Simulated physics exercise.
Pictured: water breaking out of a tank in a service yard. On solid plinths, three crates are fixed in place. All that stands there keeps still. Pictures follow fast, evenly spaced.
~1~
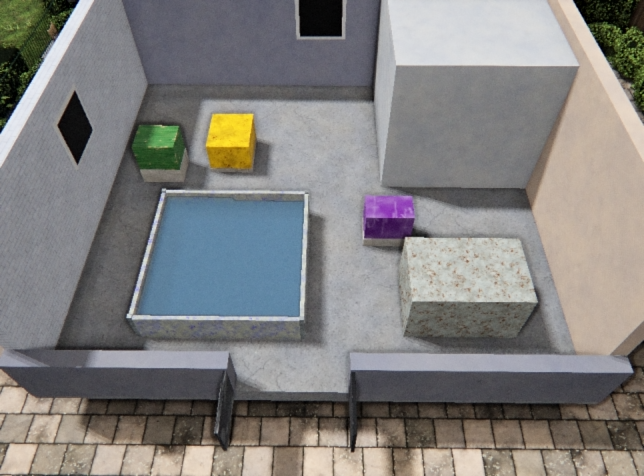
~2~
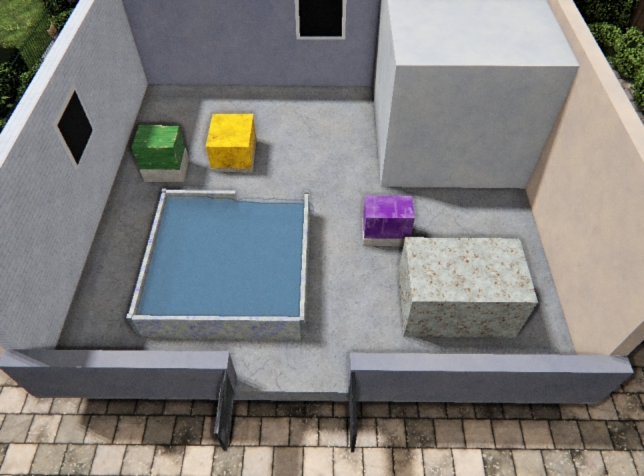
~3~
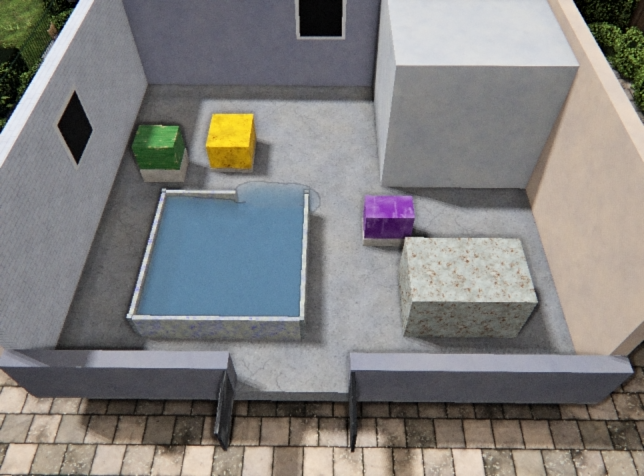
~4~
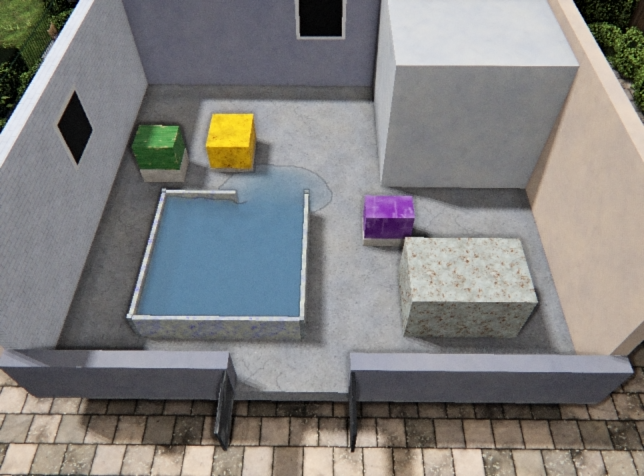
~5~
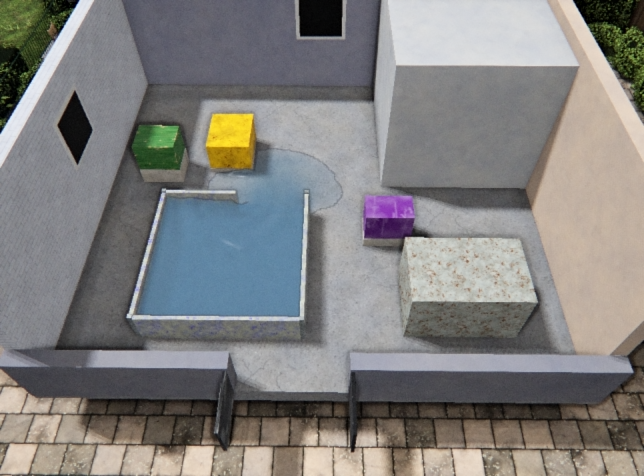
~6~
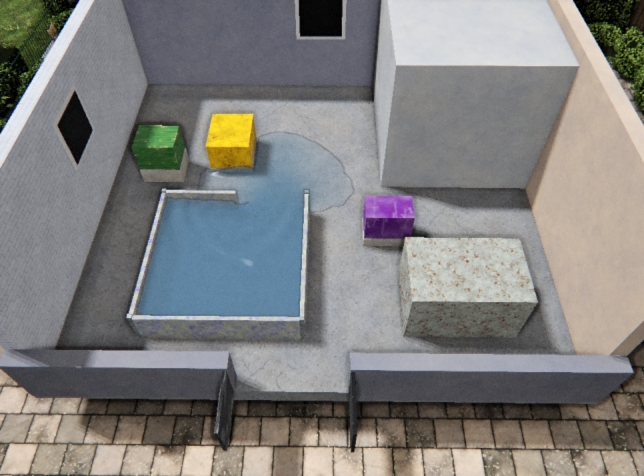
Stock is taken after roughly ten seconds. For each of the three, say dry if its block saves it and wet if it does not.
Yellow crate: Wet; green crate: Dry; purple crate: Dry.
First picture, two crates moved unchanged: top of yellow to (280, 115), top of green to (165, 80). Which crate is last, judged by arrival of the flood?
The one in purple, I think.
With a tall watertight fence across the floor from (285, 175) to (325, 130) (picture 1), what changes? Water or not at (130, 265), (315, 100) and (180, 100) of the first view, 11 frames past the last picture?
One by one: Spared, soaked, spared.
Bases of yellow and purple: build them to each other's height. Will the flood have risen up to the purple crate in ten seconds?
As for the purple, it goes under.
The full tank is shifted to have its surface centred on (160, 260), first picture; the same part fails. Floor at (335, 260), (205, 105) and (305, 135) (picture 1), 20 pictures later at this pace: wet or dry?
Taking the three spots in order: Bare, swamped, swamped.
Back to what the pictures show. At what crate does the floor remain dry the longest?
From the pictures, the purple one.
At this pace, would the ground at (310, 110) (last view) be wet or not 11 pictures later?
That point would be inundated.
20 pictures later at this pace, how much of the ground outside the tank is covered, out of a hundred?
Estimate: Near 40 %.
A moment on, water covers 20 % of the floor; the yellow crate water round its plinth, the green crate water round its plinth, the purple crate not reached.
Next, water covers 30 % of the floor; the yellow crate water round its plinth, the green crate water round its plinth, the purple crate not reached.
Then, water covers 40 % of the floor; the yellow crate water round its plinth, the green crate water round its plinth, the purple crate water round its plinth.
Later, water covers 60 % of the floor; the yellow crate water round its plinth, the green crate water round its plinth, the purple crate water round its plinth.
In the end, water covers 90 % of the floor; the yellow crate was topped, the green crate stayed above the water, the purple crate stayed above the water.
